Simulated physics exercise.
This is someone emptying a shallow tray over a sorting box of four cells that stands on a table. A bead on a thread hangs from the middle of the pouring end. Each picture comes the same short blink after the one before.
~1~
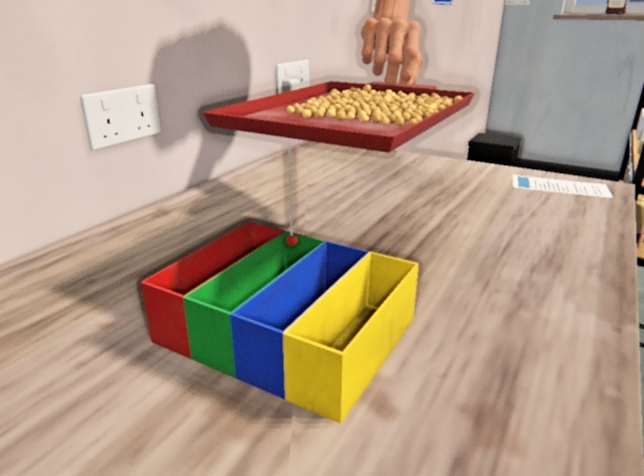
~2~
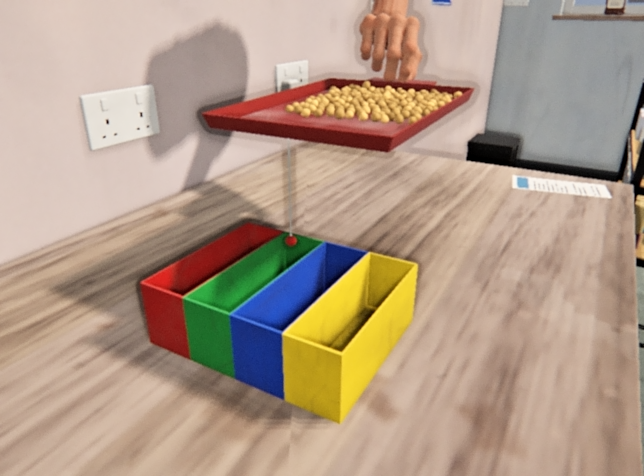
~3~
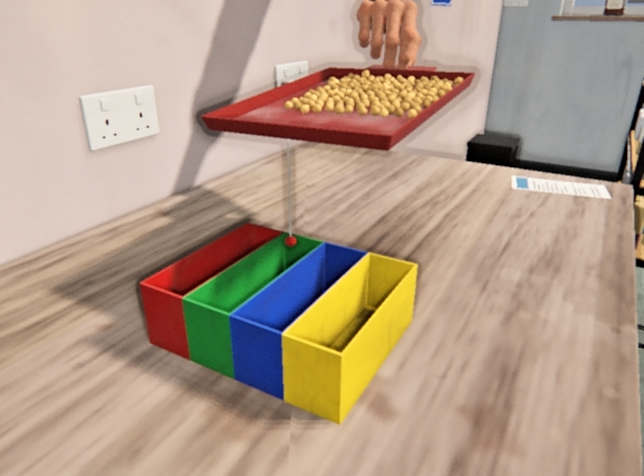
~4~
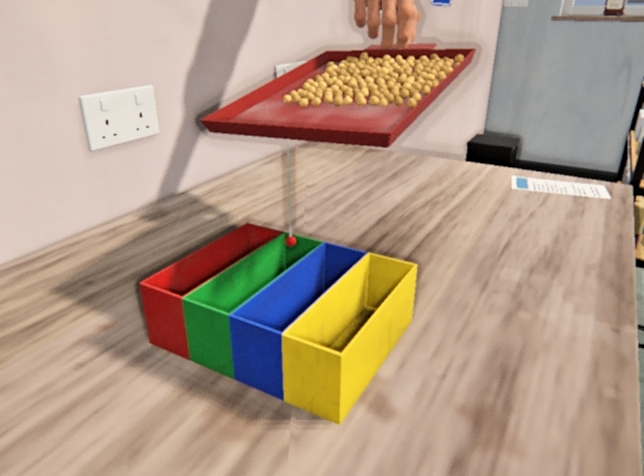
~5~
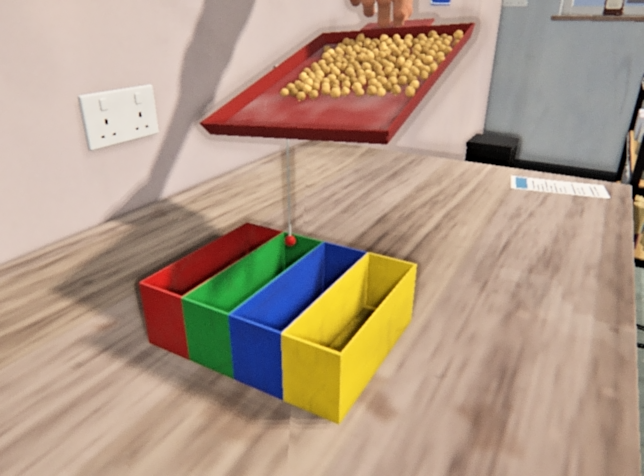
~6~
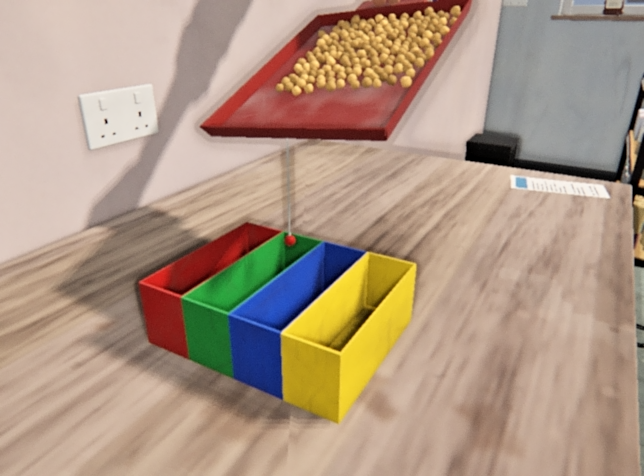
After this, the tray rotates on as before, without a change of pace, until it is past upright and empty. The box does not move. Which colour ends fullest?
Most goes to the red cell.
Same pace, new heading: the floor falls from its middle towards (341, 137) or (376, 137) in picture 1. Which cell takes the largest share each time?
At the first place yellow, at the second the yellow one.
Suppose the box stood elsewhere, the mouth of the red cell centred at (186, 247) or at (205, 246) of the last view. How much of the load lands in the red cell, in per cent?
In turn 40 and 40 in a hundred.
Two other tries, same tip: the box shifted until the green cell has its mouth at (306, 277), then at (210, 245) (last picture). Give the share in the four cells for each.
Roughly 20 per cent, and 90 per cent.
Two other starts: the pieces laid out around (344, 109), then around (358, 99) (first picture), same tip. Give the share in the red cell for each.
Near 30 % and 40 %.
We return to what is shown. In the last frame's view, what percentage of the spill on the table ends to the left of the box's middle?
It comes to 100 per cent or so.
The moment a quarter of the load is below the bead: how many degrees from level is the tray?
Roughly 75°.
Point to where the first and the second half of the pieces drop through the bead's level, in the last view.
At about (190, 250), then at (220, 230).
Soon, tray tipped steeply; about half on the tray; a stray few in the red cell; a stray few in the green cell; about a third falling or outside the box.
A while on, tray tipped past a quarter turn; a small part on the tray; about a quarter in the red cell; about a quarter in the green cell; a small part in the blue cell; a stray few in the yellow cell; about half falling or outside the box.
Towards the end, tray tipped past a quarter turn; about a third in the red cell; about a quarter in the green cell; a small part in the blue cell; a stray few in the yellow cell; about a third falling or outside the box.
Finally, tray tipped past a quarter turn; about a third in the red cell; about a quarter in the green cell; a small part in the blue cell; a stray few in the yellow cell; about a third outside the box.
